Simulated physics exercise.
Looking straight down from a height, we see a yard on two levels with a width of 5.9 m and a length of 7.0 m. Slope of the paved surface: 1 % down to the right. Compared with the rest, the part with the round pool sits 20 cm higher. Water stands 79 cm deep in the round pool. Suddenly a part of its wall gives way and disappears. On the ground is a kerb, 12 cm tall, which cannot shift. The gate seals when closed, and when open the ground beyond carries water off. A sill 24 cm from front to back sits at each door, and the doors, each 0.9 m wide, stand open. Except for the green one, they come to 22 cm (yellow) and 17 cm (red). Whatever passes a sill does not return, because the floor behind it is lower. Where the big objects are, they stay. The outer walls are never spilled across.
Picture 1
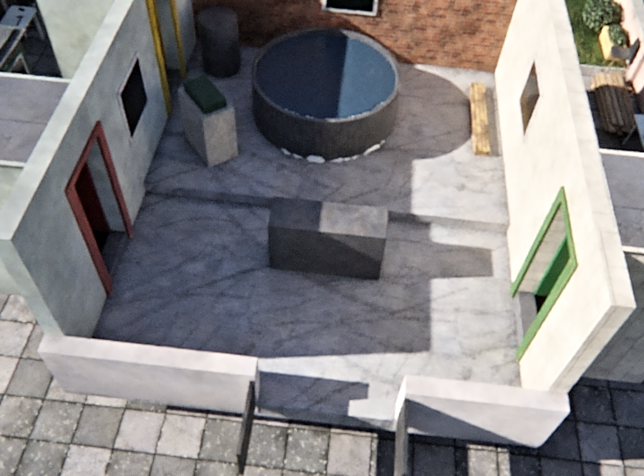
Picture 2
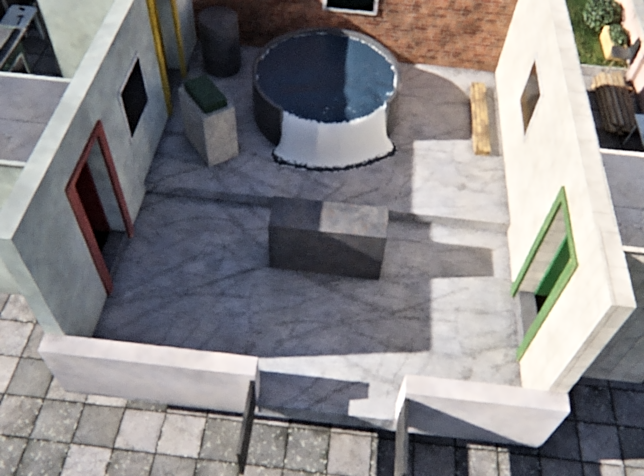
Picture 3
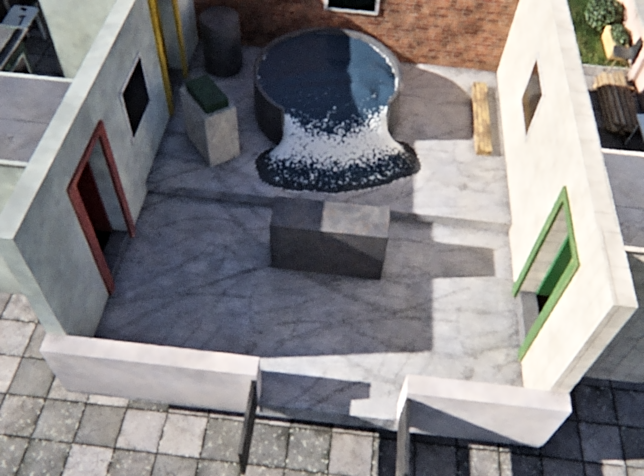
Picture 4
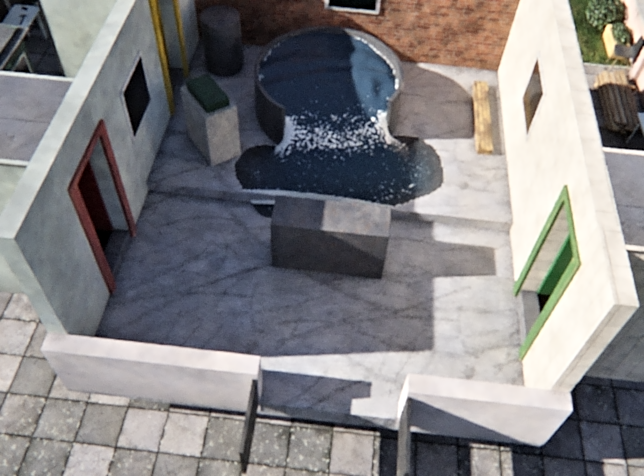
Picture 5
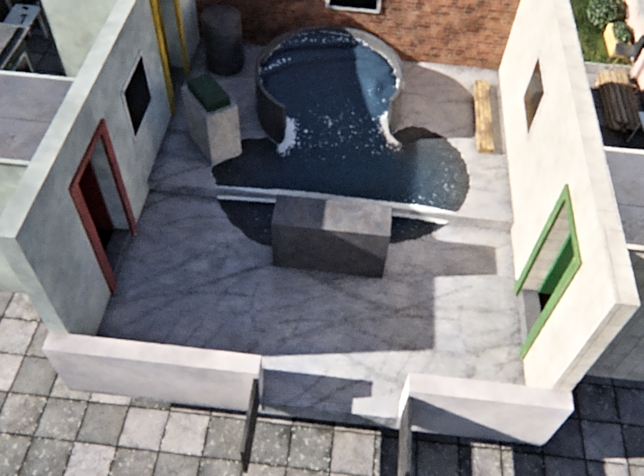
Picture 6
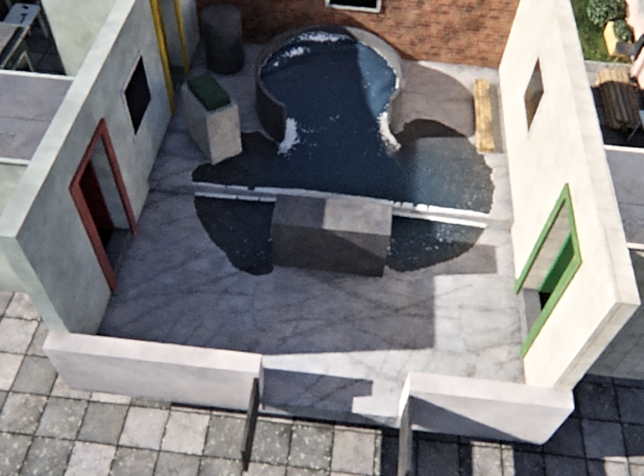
The footage shows a walled yard with a round pool whose front wall gives way, releasing dark water that fans across the paving, drops over a low step and spreads around both sides of a grey block.
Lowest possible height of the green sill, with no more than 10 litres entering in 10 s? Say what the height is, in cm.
I would say 30 cm.
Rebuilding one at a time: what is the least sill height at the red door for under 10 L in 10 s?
For the red door, about 21 cm.
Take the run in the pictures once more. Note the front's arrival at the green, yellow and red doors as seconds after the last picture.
Green 0.4 s, yellow not within the 10 s, red 0.6 s.
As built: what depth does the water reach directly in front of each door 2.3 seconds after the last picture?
Green door 25 cm, yellow door 0 cm, red door 20 cm.
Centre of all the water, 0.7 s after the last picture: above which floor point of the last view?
Centre of mass: About (339, 152) px.
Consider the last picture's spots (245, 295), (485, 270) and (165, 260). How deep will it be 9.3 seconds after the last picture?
About 9, 16 and 11 cm.
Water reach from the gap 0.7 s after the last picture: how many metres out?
The front sits around 4.8 m out.
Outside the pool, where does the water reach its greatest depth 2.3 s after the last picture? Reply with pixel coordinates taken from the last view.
(520, 414).
Then, 0.7 s after the last picture water covers 50 % of the floor, deepest (56 cm) near (345, 241); 15 cm at the green door, 0 litres in over its 21 cm sill.
Then, 2.3 s after the last picture water covers 60 % of the floor, deepest (43 cm) near (520, 414); 25 cm at the green door, 39 litres in over its 21 cm sill.
Then, 9.3 s after the last picture water covers 75 % of the floor, deepest (20 cm) near (451, 406); 17 cm at the green door, 53 litres in over its 21 cm sill.
At the green door as built, the water peaked near 32 cm, 1.3 s after the last picture.
With a sill of 27 cm, 17 litres would have come in within the 10 s; with 36 cm, 2 litres. So under 10 litres takes about 30 cm.
